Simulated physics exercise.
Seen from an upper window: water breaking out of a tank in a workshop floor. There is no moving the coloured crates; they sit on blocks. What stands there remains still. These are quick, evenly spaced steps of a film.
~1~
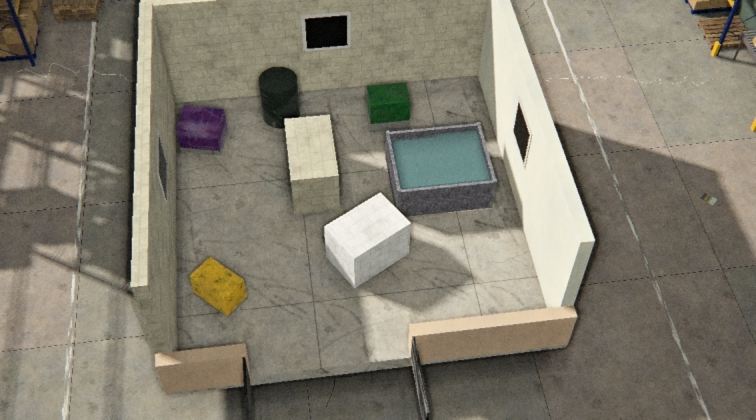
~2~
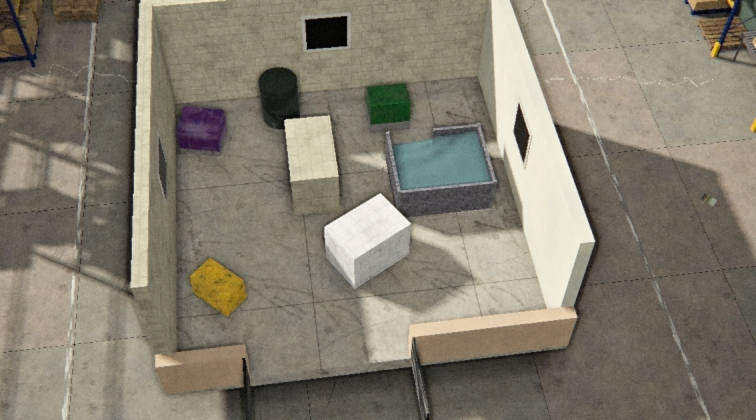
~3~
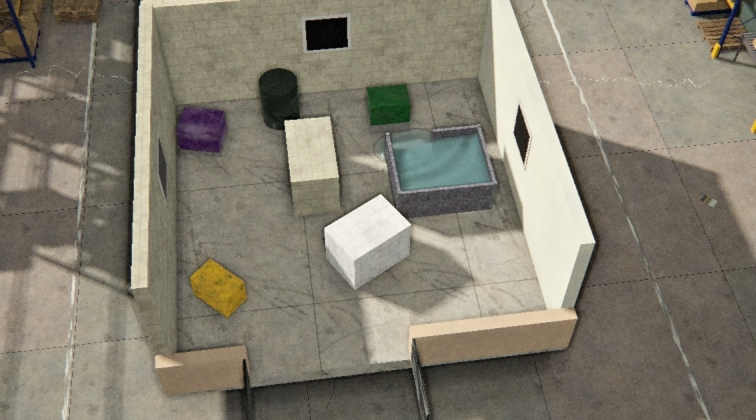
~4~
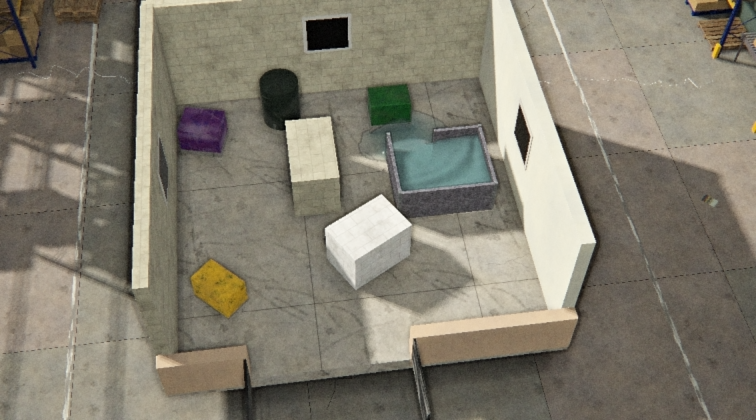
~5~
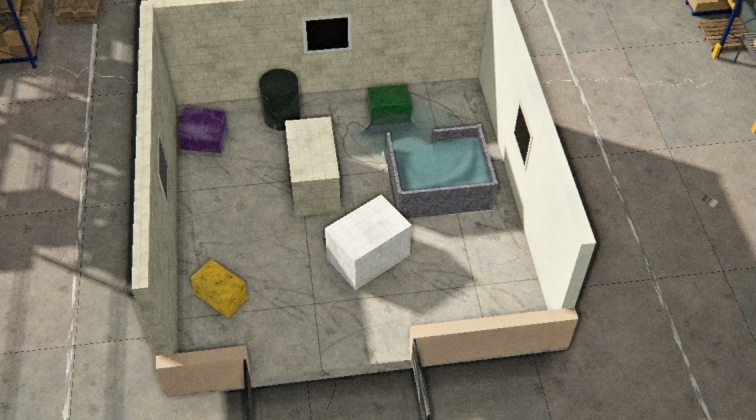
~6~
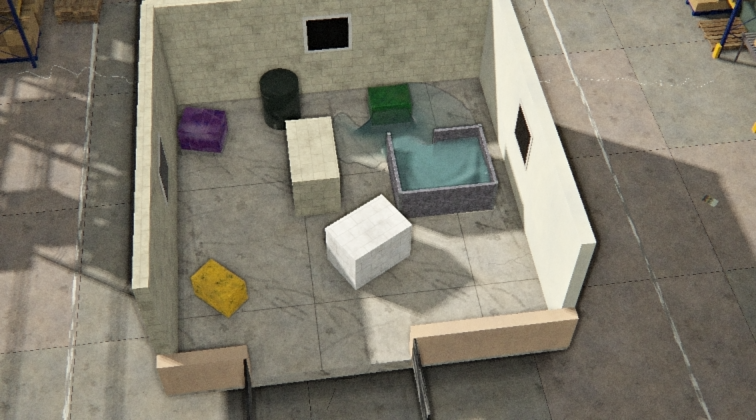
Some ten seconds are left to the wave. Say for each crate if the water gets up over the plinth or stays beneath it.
At the green crate the water gets over; at the purple crate the water gets over; at the yellow crate the water gets over.
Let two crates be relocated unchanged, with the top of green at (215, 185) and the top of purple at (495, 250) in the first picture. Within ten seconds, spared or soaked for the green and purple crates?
The green crate stays clear, while the purple crate stays clear.
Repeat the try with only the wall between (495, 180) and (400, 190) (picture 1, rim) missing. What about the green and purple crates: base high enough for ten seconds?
Within ten seconds the green crate stays untouched and the purple crate stays untouched.
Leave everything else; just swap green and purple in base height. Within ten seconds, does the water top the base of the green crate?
I'd say the green crate gets swamped.
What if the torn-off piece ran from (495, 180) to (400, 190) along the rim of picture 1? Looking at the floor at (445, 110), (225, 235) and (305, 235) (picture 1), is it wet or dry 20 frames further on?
Point by point: Unwetted, unwetted, unwetted.
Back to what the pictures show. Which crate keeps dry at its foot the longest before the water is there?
Answer: The one in yellow.
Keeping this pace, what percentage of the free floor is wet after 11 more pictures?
Around 30 percent, give or take.
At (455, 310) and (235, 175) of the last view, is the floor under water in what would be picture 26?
Going in order, I'd say clear for the first and drenched for the second.
A moment on, water covers 20 % of the floor; the green crate water round its plinth, the purple crate not reached, the yellow crate not reached.
Next, water covers 30 % of the floor; the green crate water round its plinth, the purple crate water round its plinth, the yellow crate not reached.
Then, water covers 45 % of the floor; the green crate water round its plinth, the purple crate water round its plinth, the yellow crate not reached.
Later, water covers 70 % of the floor; the green crate water round its plinth, the purple crate water round its plinth, the yellow crate water round its plinth.
In the end, water covers 100 % of the floor; the green crate was topped, the purple crate was topped, the yellow crate was topped.
